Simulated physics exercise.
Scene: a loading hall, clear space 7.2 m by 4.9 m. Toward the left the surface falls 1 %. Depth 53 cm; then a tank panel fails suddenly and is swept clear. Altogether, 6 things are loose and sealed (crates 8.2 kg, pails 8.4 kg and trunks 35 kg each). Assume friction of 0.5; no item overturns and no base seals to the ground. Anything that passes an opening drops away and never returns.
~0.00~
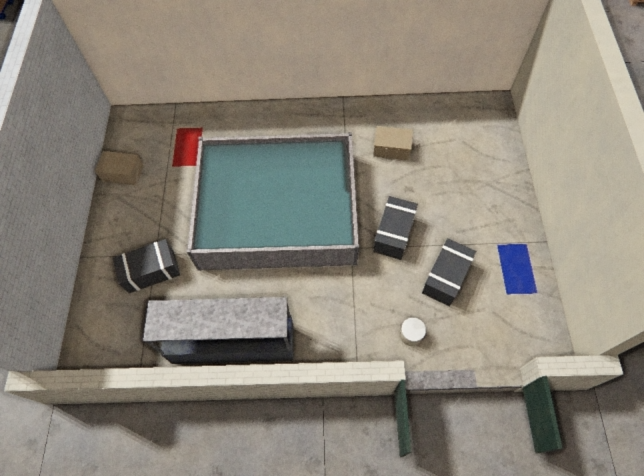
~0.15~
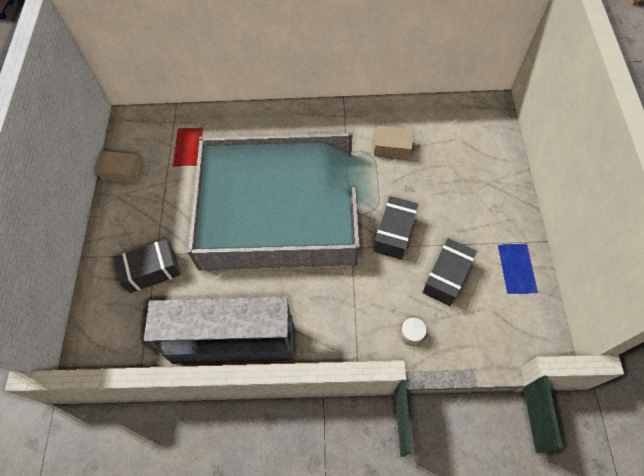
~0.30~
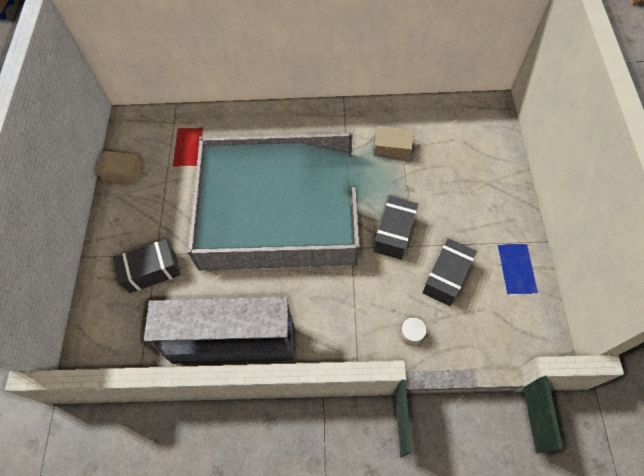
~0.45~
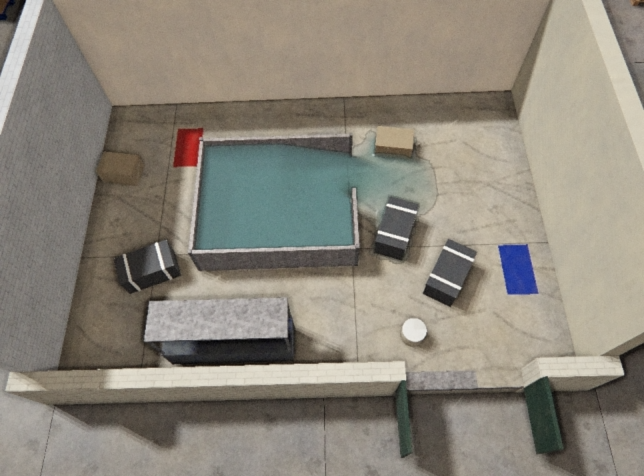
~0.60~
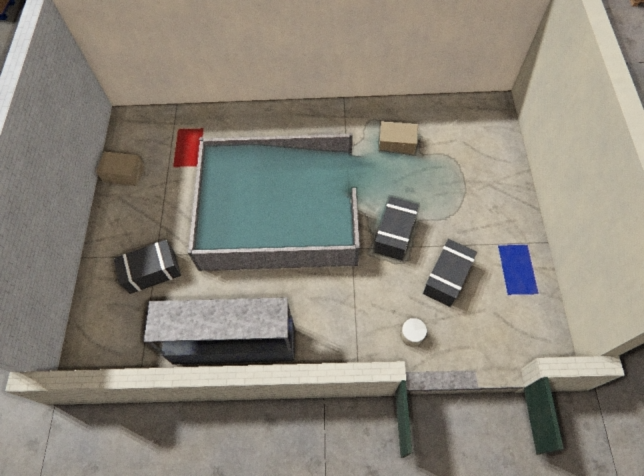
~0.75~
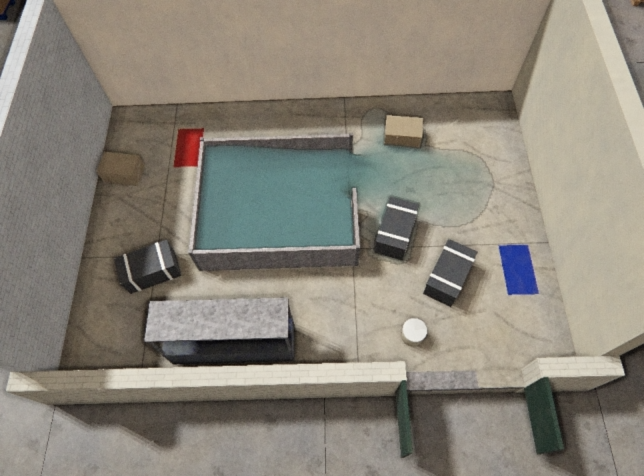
Water poured out through a gap in the right side of a walled pool and spread across the floor to the right, then nudged a tan crate slightly away while everything else stayed put.
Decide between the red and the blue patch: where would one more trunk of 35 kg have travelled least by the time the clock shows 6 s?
On the red patch.
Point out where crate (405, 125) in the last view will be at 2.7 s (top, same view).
Close to pixel (475, 83).
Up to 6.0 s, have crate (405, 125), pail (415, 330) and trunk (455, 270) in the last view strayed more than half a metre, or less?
In that order: Exceeds it, then does not reach it, then does not reach it.
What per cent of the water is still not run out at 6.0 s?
Around 94 % of the water.
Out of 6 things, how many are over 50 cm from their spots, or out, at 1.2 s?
By then 1.
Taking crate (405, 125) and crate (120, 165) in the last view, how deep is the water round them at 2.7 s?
Close to 20 and 0 centimetres.
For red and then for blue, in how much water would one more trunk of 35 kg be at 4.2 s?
Roughly 0 cm and 6 cm.
After 1.2 s on red it would be 0 cm off in 0 cm of water; on blue it would be 0 cm off in 0 cm of water.
After 2.7 s on red it would be 0 cm off in 0 cm of water; on blue it would be 4 cm off in 9 cm of water.
After 4.2 s on red it would be 0 cm off in 0 cm of water; on blue it would be 52 cm off in 6 cm of water.
After 6.0 s on red it would be 0 cm off in 2 cm of water; on blue it would be 108 cm off in 11 cm of water.
